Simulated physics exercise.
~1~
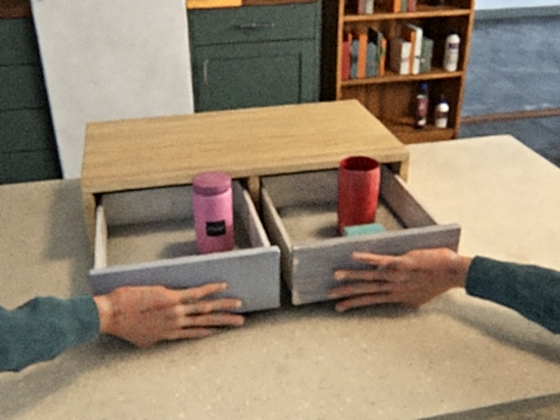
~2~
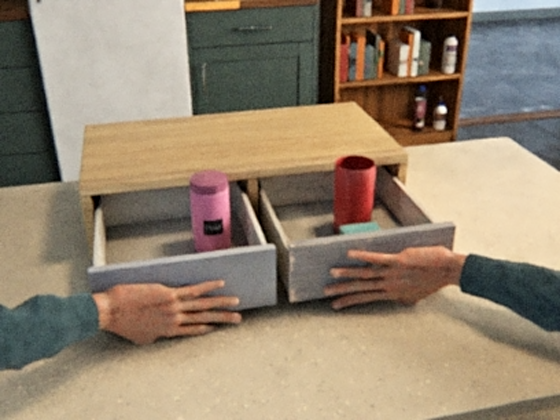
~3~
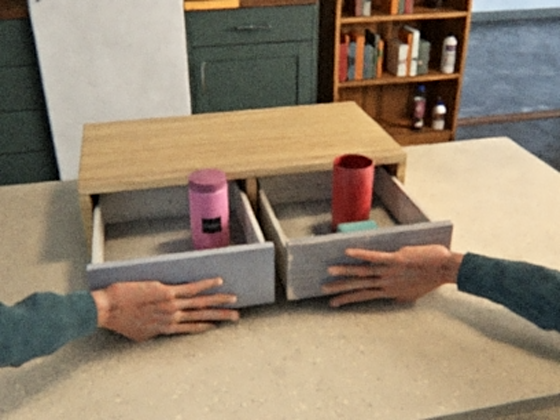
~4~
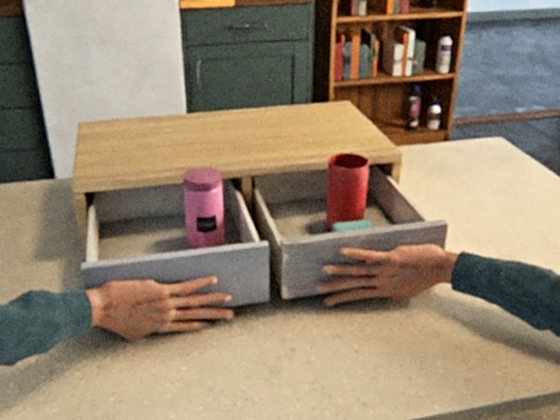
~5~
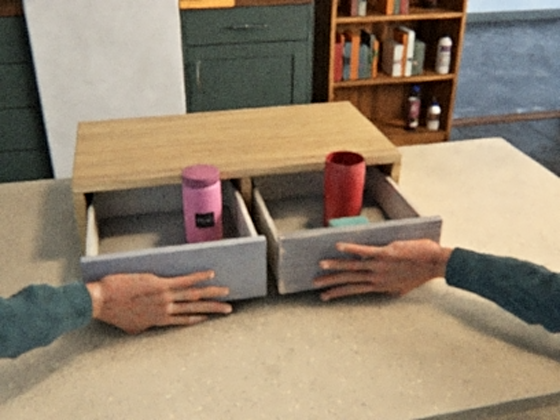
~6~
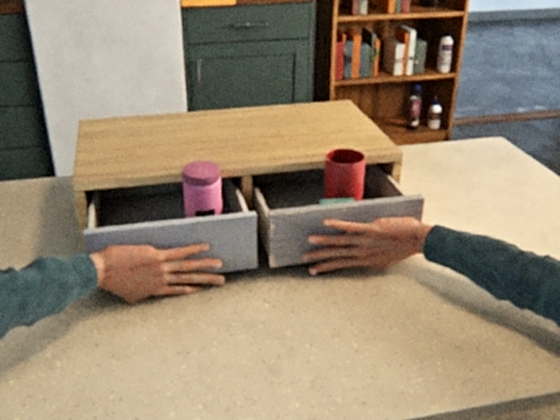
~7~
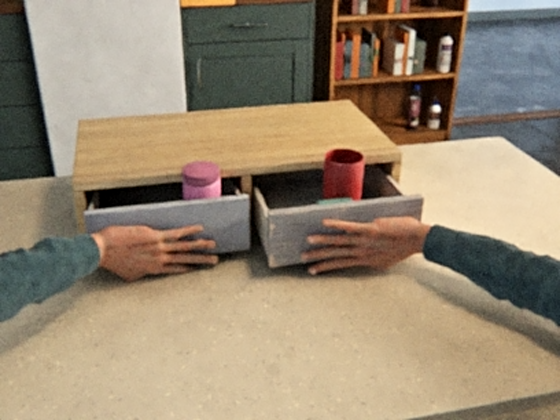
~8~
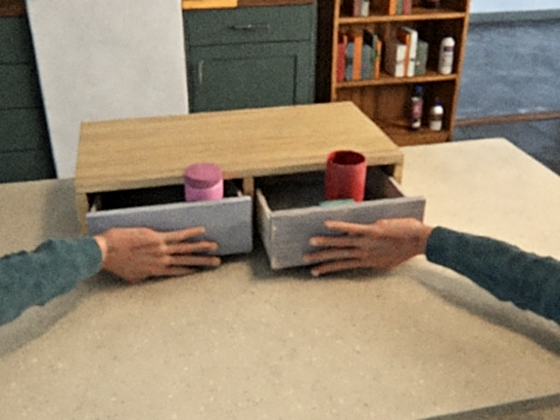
At the start, a wooden chest sits on a pale countertop with its two grey drawers pulled open, a pink jar standing in the left one and a red beaker beside a small turquoise block in the right one. Two hands in dark green sleeves rest against the drawer fronts, one on each. The hands push, and both drawers slide partway in toward the chest, carrying their contents upright. The left drawer moves slightly farther, then both stop. At the end, both drawers remain ajar, with the hands still against them and the jar and beaker poking above the fronts.
